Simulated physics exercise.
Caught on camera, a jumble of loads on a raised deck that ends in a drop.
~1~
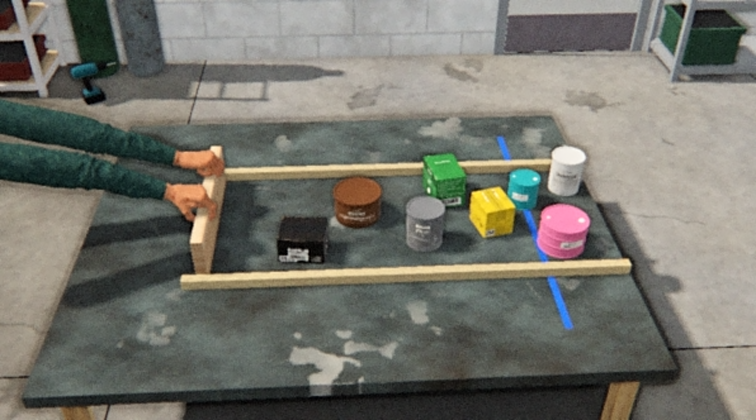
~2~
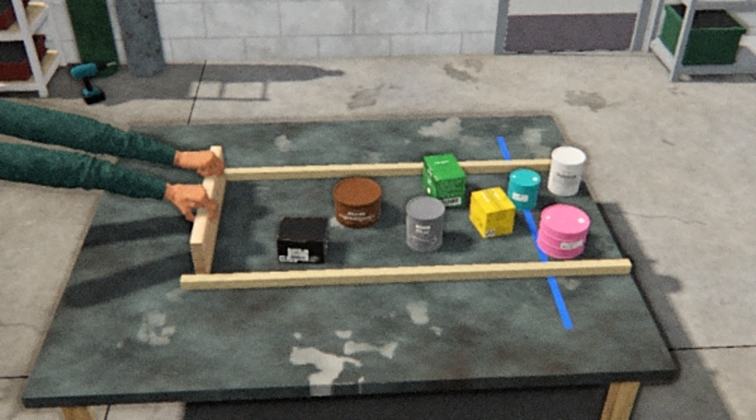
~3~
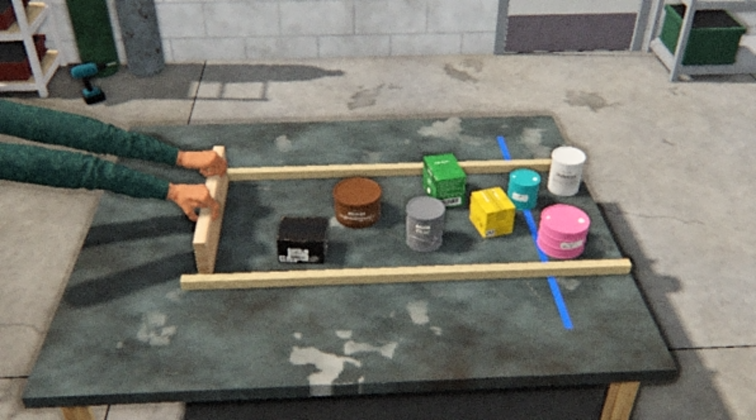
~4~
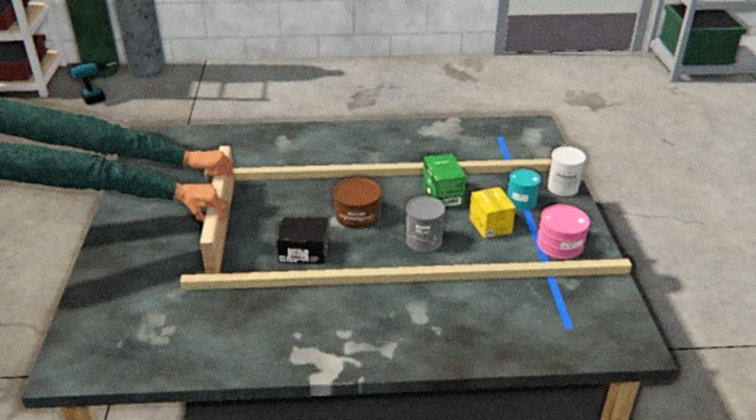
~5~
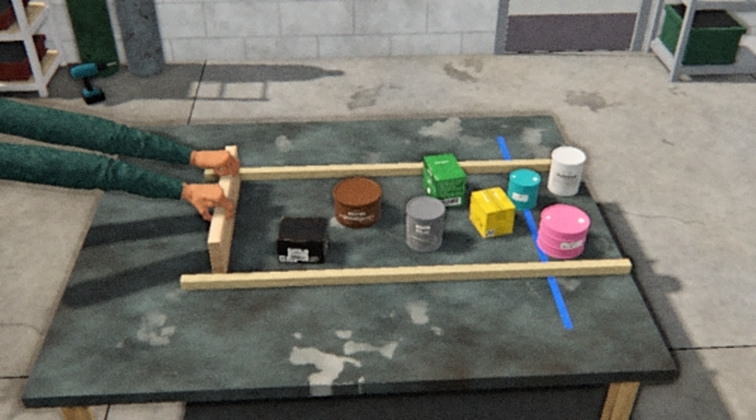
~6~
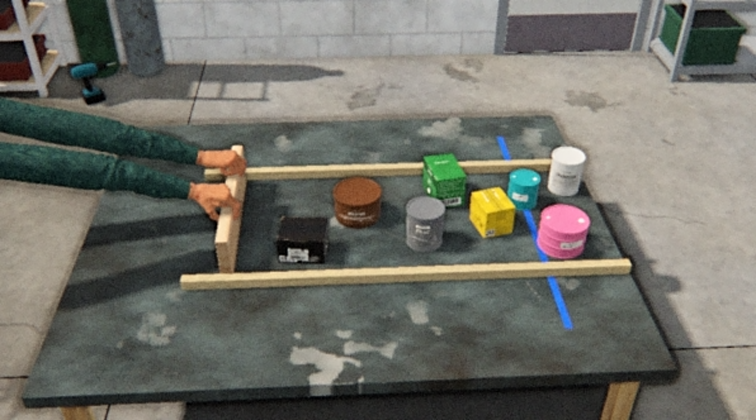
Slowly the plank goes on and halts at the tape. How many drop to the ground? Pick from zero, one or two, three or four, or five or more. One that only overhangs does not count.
The number that fall off is one or two.
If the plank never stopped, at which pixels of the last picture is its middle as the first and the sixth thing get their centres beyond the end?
At (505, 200) for the first, at (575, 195) for the sixth.
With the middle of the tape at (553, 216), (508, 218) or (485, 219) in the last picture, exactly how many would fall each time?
Try by try, 5, 1 and 0.
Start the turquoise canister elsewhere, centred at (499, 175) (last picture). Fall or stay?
It remains up.
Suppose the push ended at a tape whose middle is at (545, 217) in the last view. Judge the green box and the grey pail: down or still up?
The green box does not fall, the grey pail tumbles off.
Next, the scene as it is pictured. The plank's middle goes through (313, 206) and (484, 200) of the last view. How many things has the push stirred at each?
By then 1, and 7.
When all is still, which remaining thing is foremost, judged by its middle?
That is the white pail.
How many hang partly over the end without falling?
The number is 3.
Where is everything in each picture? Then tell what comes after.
White pail (566, 172); pink canister (563, 231); turquoise canister (523, 190); plank (210, 209); tape (529, 217), in the first frame.
Pink canister (563, 231); green box (444, 181), in the second frame.
Turquoise canister (523, 190); brown pail (358, 203), in the third frame.
White pail (566, 172); grey pail (425, 225), in the fourth frame.
Pink canister (563, 231); yellow parcel (492, 213), in the fifth frame.
White pail (566, 172); pink canister (563, 231); turquoise canister (523, 190); plank (233, 208); tape (529, 217), in the sixth frame.
Soon after, none off yet; white pail at rest near (566, 172); pink canister at rest near (563, 231); turquoise canister at rest near (523, 190).
At rest, the number that fall off is one or two; fallen, pink canister.
